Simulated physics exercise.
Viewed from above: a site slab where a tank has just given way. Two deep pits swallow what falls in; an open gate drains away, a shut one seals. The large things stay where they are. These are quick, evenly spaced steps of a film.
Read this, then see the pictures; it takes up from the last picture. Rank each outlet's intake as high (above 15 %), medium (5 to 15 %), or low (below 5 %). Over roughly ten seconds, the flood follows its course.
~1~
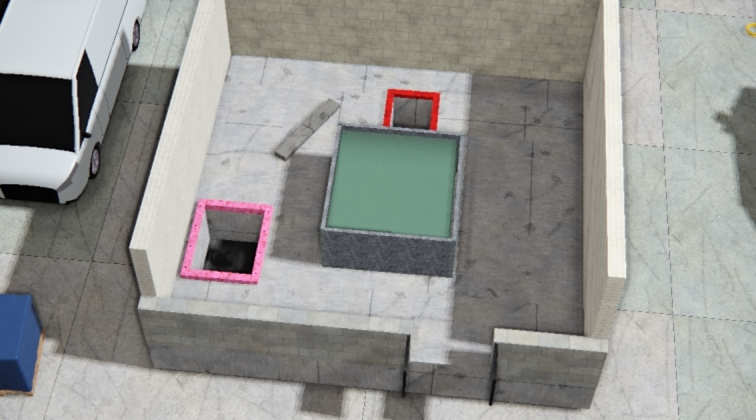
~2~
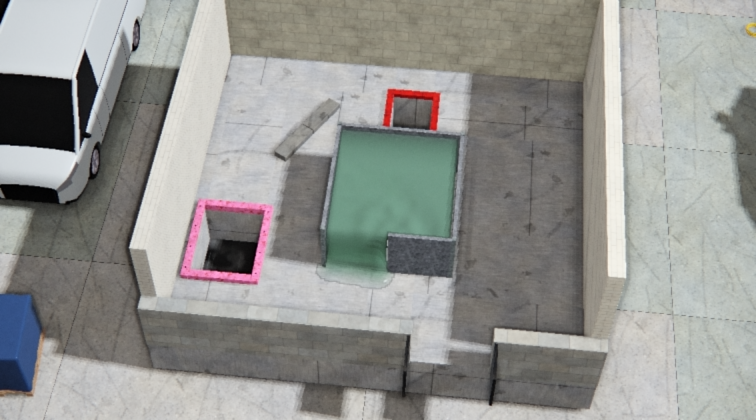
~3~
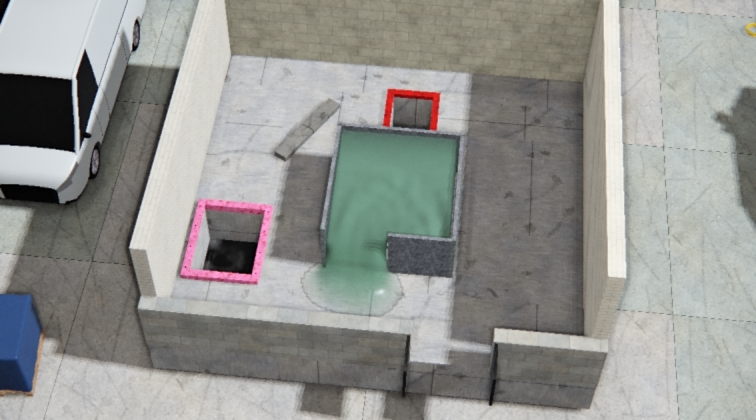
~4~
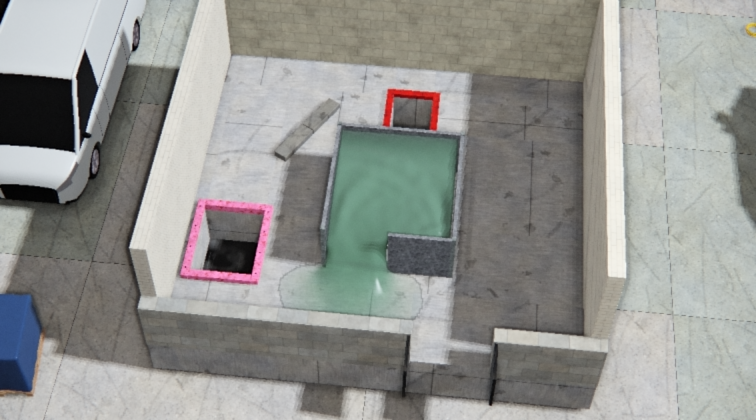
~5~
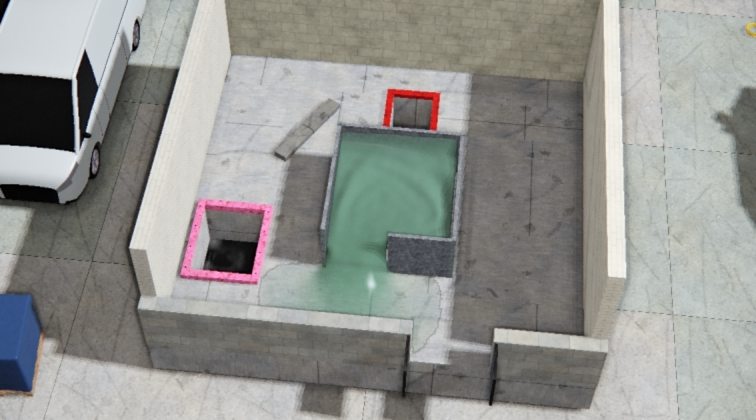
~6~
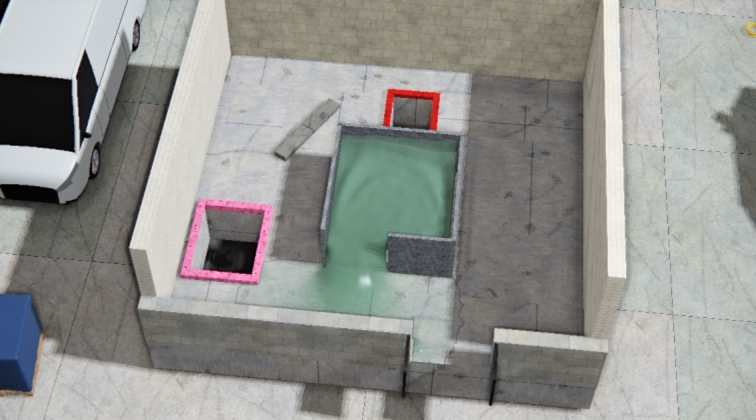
Intake: The gate is medium; the red pit is low; the pink pit is high.
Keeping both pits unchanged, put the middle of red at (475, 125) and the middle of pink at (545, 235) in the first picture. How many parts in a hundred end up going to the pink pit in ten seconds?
Parts in a hundred: Pink 4.
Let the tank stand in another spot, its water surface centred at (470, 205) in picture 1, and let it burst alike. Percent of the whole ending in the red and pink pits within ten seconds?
I'd say red gets 0 % and pink gets 10 %.
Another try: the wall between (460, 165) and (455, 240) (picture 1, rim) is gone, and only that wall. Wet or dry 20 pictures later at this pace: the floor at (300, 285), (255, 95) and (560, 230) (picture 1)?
As listed: Flooded, dry, awash.
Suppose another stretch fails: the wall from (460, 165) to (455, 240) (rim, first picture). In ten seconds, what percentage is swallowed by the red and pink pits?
Red about 8 %, pink about 6 %.
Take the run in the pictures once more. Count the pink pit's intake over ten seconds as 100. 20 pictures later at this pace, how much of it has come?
Around 40 in a hundred.
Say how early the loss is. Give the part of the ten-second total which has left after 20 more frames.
That comes to 40 per cent, as I work it out.
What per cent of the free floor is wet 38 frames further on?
Estimated share: Around 85 %.
A moment on, water covers 20 % of the floor; the gate 1 %, the red pit 0 %, the pink pit 0 %.
Next, water covers 30 % of the floor; the gate 2 %, the red pit 0 %, the pink pit 2 %.
Then, water covers 50 % of the floor; the gate 4 %, the red pit 0 %, the pink pit 11 %.
Later, water covers 85 % of the floor; the gate 6 %, the red pit 0 %, the pink pit 21 %.
In the end, water covers 95 % of the floor; the gate 8 %, the red pit 2 %, the pink pit 26 %.
